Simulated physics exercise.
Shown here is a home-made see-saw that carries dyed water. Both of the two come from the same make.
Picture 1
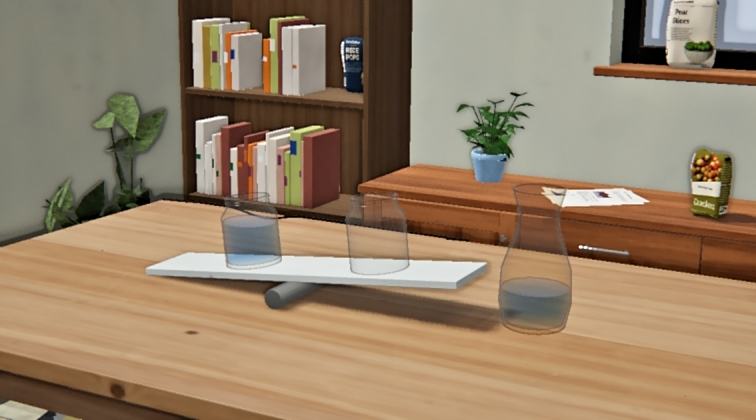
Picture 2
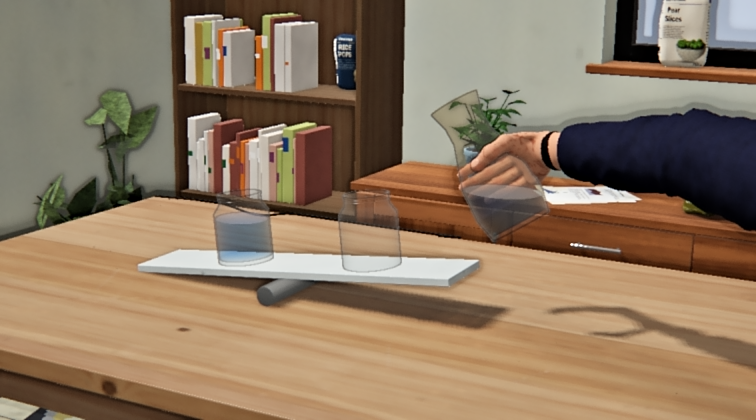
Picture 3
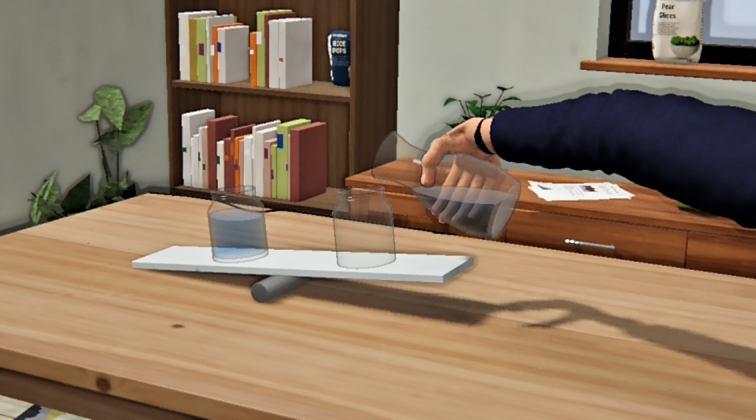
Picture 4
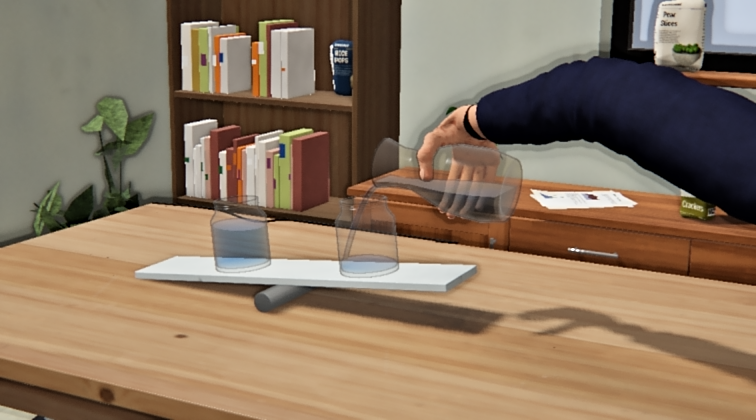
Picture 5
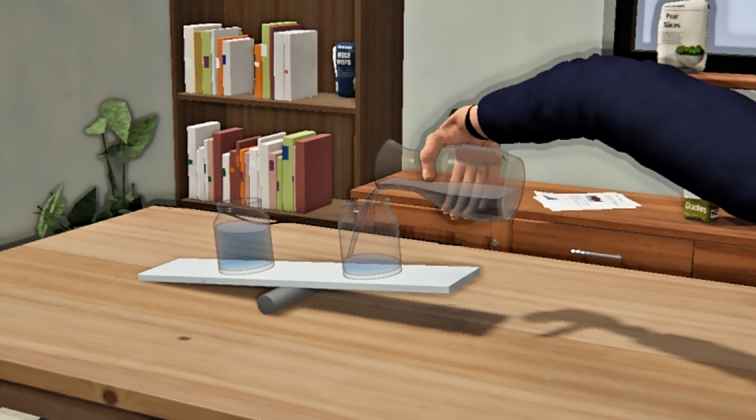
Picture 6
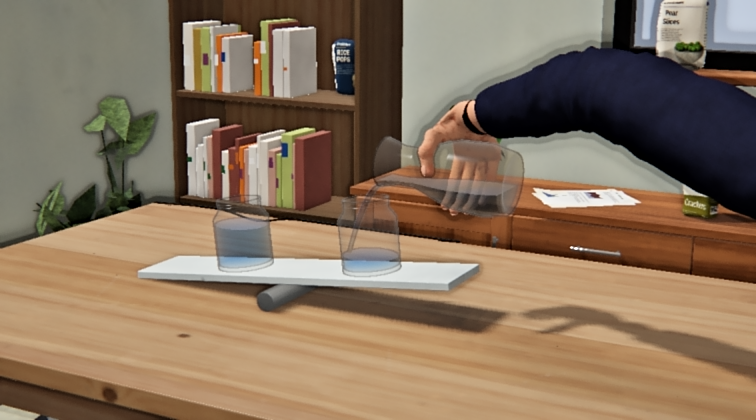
On a wooden table, a hand lifting a carafe and pouring bluish water into the empty right jar on a tilted see-saw.
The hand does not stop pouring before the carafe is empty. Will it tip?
Yes.
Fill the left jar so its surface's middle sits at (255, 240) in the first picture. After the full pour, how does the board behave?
What follows: It reverses its tilt.
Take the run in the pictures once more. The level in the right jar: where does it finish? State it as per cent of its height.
By my reckoning it's around 60 percent.
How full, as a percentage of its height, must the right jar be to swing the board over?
Estimate: Around 40 per cent.
A moment on, the right jar is about a third full; the board leans as before.
Further on, the right jar is about half full; the board has swung over, and that end is down.
When it is over, the right jar is about two thirds full; the board has swung over, and that end is down.
